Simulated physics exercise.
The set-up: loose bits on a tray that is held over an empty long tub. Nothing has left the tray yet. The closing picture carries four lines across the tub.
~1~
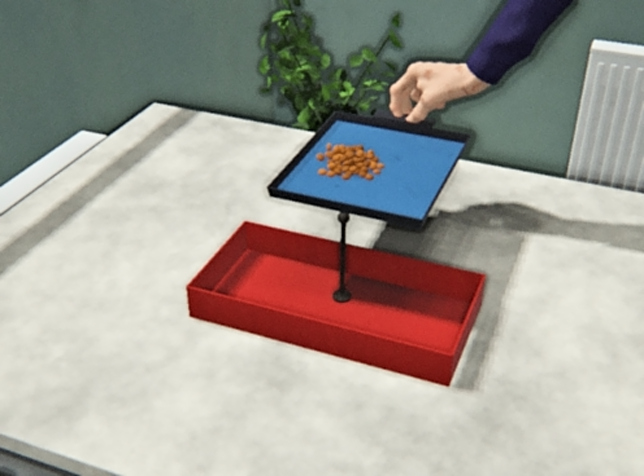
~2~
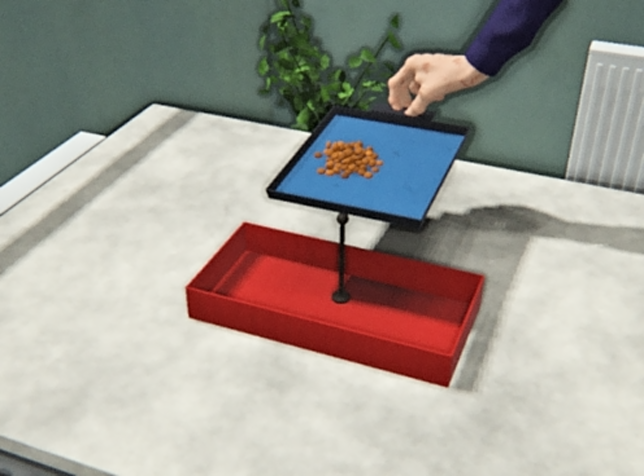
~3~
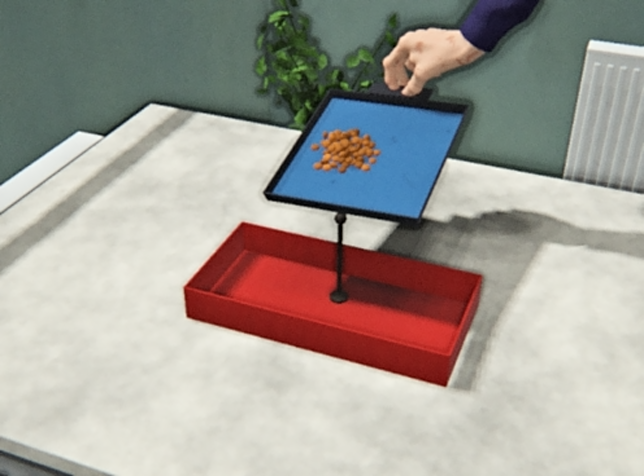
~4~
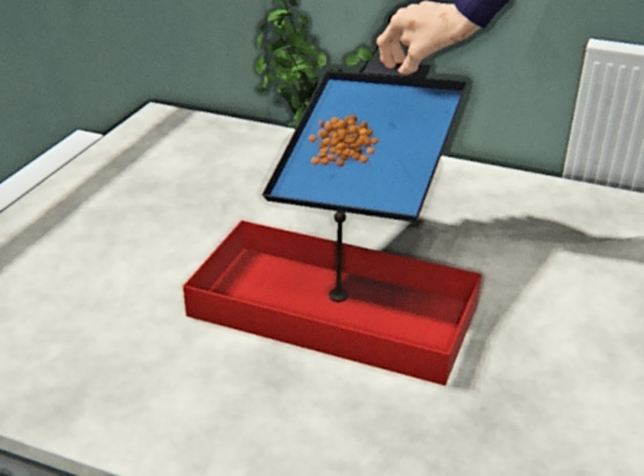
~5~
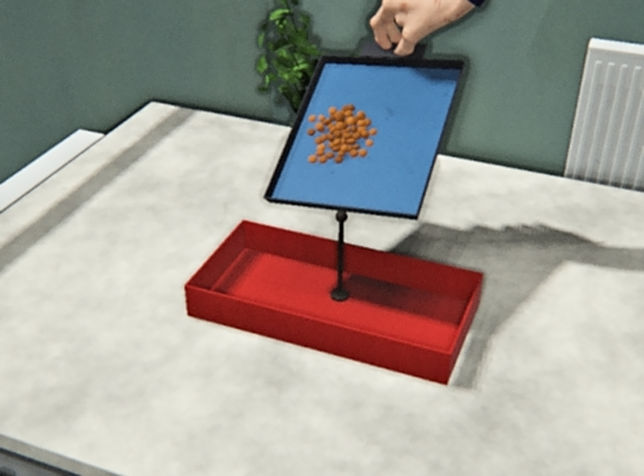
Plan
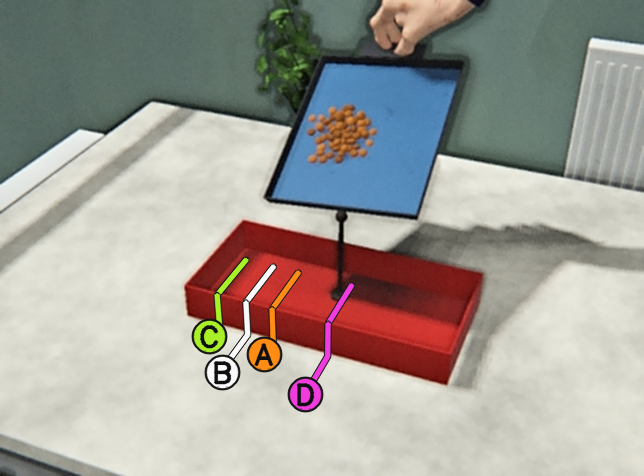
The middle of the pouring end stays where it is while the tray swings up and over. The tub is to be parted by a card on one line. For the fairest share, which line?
It is B.
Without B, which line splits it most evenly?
The answer is A.
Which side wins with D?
Left.
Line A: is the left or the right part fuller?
Left.
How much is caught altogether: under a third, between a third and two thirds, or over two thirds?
Over two thirds.
On the marked copy, line A crosses the front rim at (272, 308); line B crosses the front rim at (246, 301); line C crosses the front rim at (217, 294); line D crosses the front rim at (328, 322).
Choosing A, of what is caught, the bulk on the left of the divider, close to a quarter on the right.
Choosing B, of what is caught, close to a third on the left of the divider, close to two thirds on the right.
Choosing C, of what is caught, none at all on the left of the divider, the whole lot on the right.
Choosing D, of what is caught, the whole lot on the left of the divider, none at all on the right.
